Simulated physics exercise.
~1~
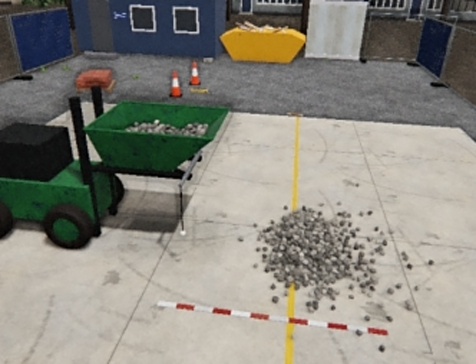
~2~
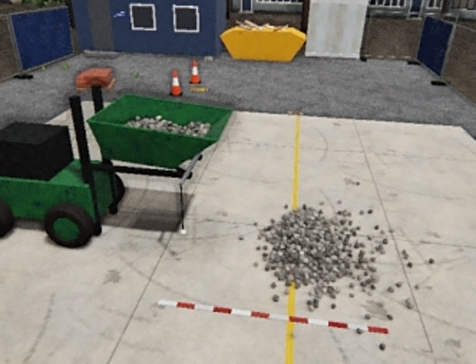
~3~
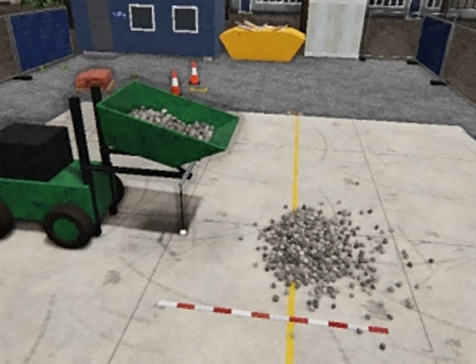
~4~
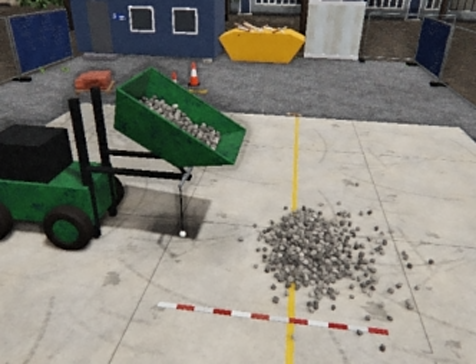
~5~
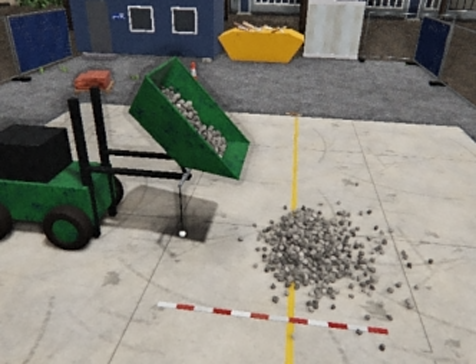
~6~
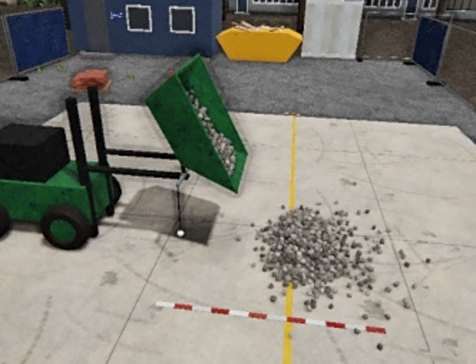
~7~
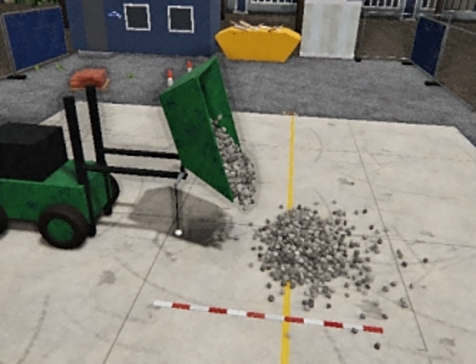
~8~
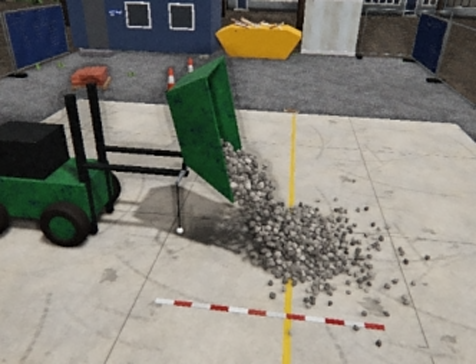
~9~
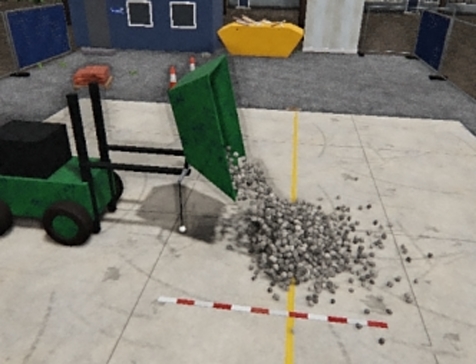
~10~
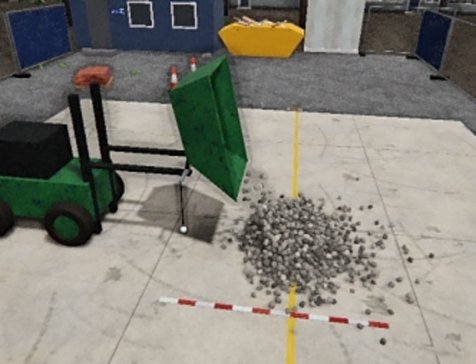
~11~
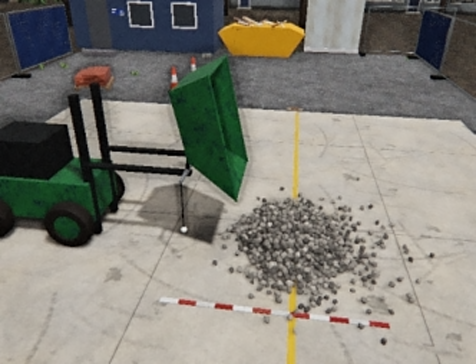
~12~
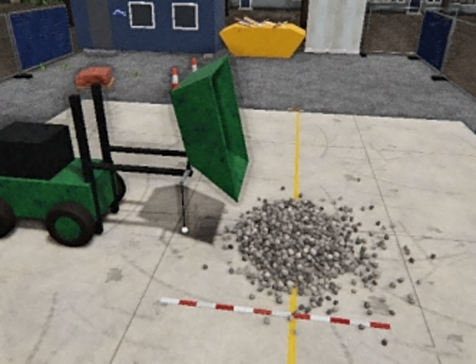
The green skip on a forklift tipped steeply down to the right until its grey stones poured out onto the loose heap already on the concrete, leaving the skip empty and still beside a bigger pile spread across the yellow line.
